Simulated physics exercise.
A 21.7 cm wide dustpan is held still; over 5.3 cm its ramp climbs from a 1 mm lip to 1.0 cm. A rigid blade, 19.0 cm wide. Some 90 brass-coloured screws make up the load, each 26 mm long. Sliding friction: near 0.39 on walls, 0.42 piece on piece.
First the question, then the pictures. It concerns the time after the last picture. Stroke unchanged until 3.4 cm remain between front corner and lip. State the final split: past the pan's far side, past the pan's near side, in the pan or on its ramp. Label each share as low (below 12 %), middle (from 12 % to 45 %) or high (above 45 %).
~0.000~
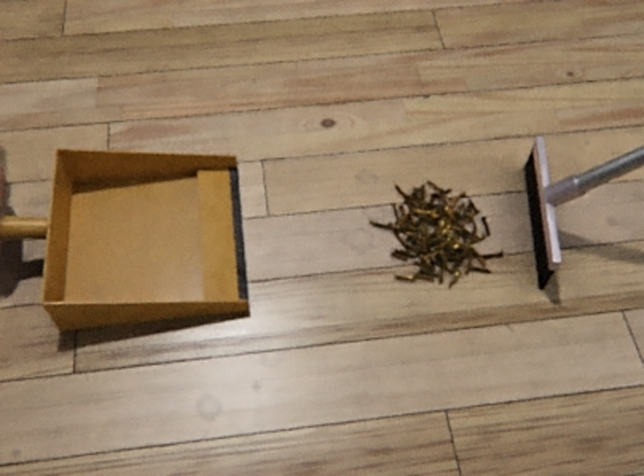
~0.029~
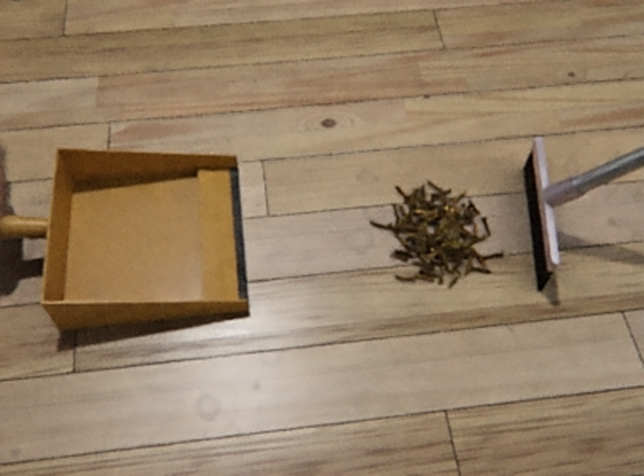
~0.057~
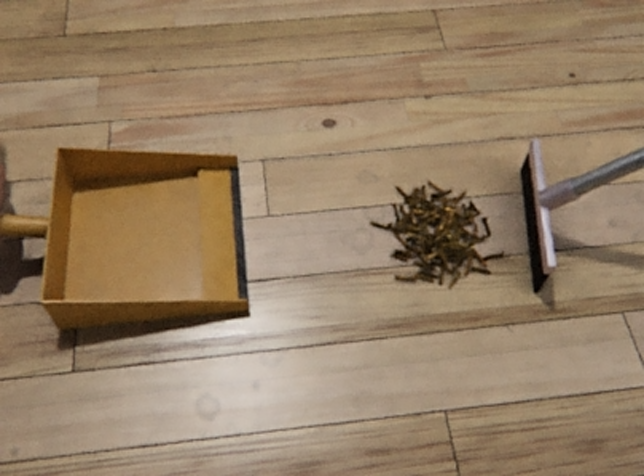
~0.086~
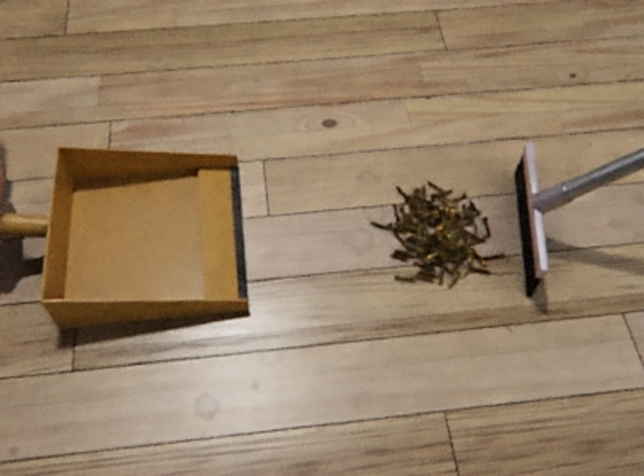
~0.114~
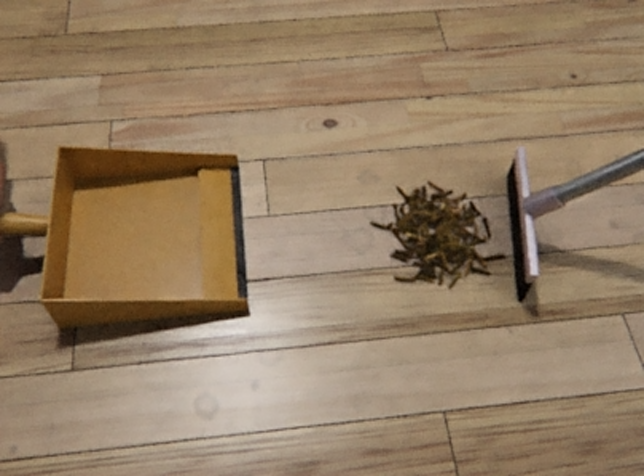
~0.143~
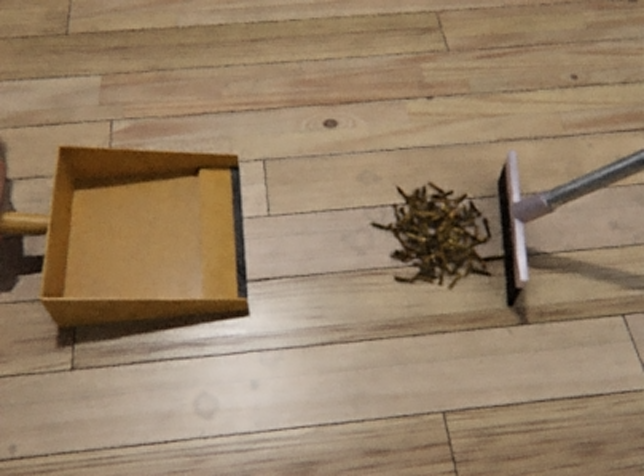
Past the pan's far side - low; past the pan's near side - middle; in the pan or on its ramp - low.
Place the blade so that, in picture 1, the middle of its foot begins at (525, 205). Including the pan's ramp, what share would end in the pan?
I'd put it at around 0 per cent.
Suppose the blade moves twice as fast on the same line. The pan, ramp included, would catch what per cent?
In that case close to 15 per cent.
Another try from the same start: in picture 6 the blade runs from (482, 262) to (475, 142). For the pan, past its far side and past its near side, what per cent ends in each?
Final per cent - pan 50, far 10, near 5.
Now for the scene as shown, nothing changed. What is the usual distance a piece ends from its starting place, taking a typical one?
It works out to roughly 20 cm.
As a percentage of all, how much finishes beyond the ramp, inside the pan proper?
Around 0 percent.
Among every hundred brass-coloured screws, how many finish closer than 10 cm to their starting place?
About 30 percent.
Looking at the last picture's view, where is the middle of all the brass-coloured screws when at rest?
Close to pixel (287, 257).
Then, at 0.43 s, middle of the blade 19 cm from the lip; 0 % over the lip, far side 0 %, near side 10 %.
Then, at 0.62 s, middle of the blade 10 cm from the lip; 0 % over the lip, far side 0 %, near side 15 %.
After 0.93 s, middle of the blade 5 cm from the lip; 0 % over the lip, far side 0 %, near side 20 %.
In the end, at 1.6 s, far side 0 %, near side 20 %, pan 0 %, in front of the lip or behind the blade 80 %.
